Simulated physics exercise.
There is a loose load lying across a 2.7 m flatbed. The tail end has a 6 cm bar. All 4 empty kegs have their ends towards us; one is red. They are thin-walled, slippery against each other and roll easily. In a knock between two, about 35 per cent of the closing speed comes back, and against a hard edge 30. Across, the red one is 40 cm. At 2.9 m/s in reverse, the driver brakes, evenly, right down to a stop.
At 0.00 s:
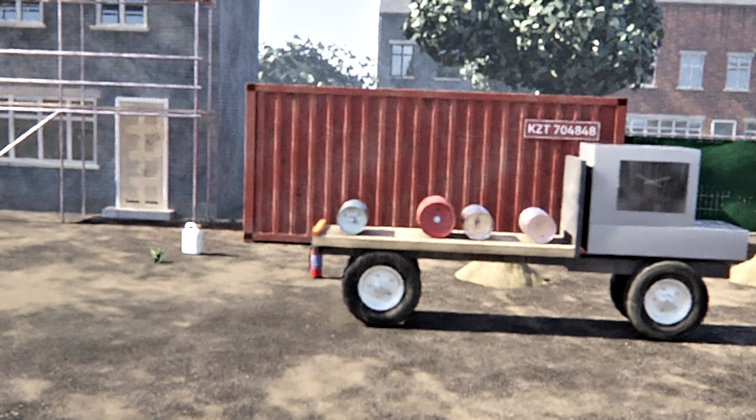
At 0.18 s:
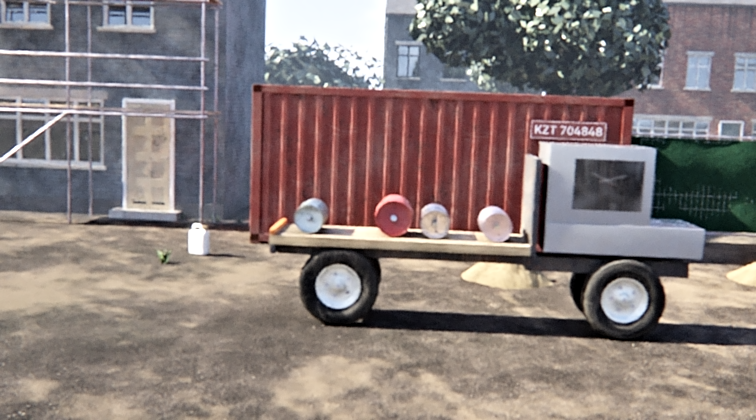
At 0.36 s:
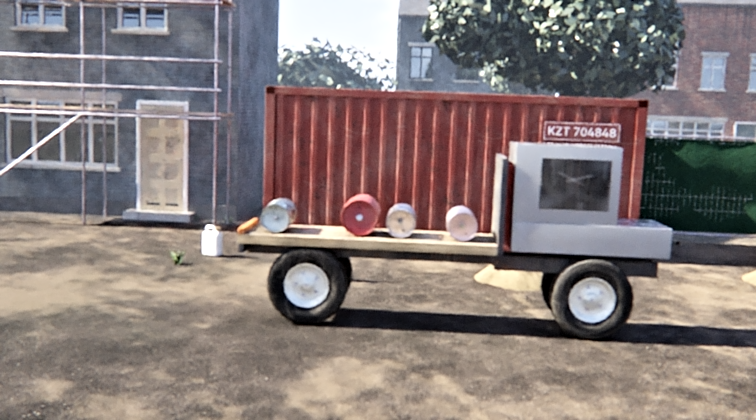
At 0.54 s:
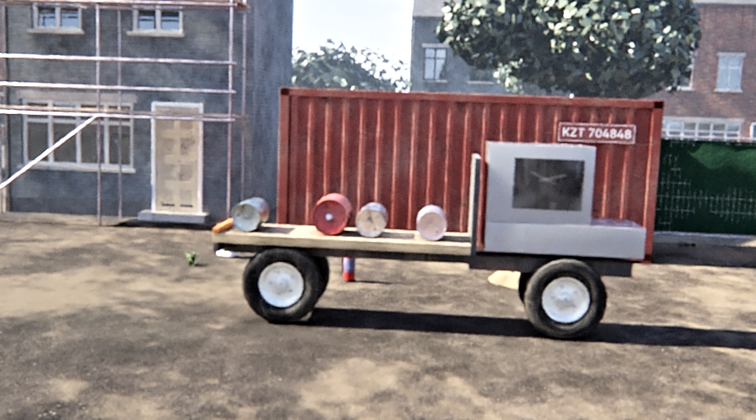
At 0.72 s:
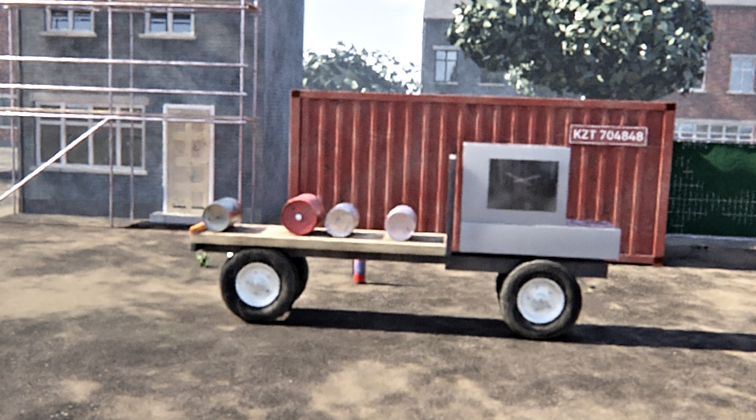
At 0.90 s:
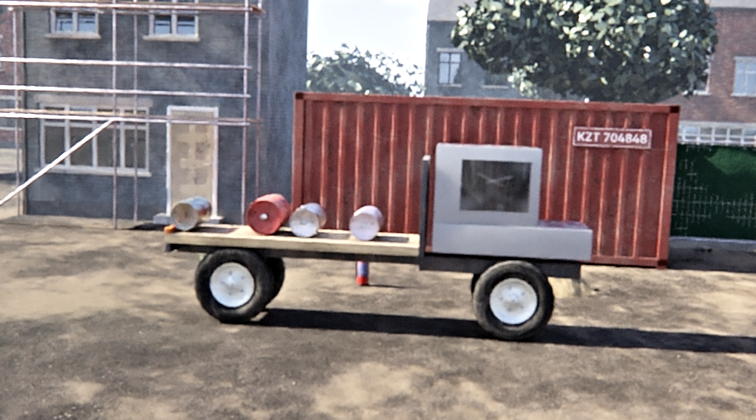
The clip shows a flatbed truck reversing left past a red shipping container and gradually slowing, while four cylinders lying on its open bed, one of them red, roll slightly left, away from the cab and towards the tail.
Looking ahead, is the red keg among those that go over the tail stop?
Red: Kept on.
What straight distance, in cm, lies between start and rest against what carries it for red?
For red, the shift is 70.
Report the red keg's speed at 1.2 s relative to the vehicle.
Near 0.9 m/s at that time.
By 1.2 s, red is on the bed, 75 cm from the bar, rolling towards it; 0 of 4 are off.
By 1.5 s, red is on the bed, 50 cm from the bar, rolling towards it; 0 of 4 are off.
By 1.8 s, red is on the bed, 50 cm from the bar; 0 of 4 are off.
Finally (2.2 s), red is on the bed, 50 cm from the bar; 0 of 4 are off.
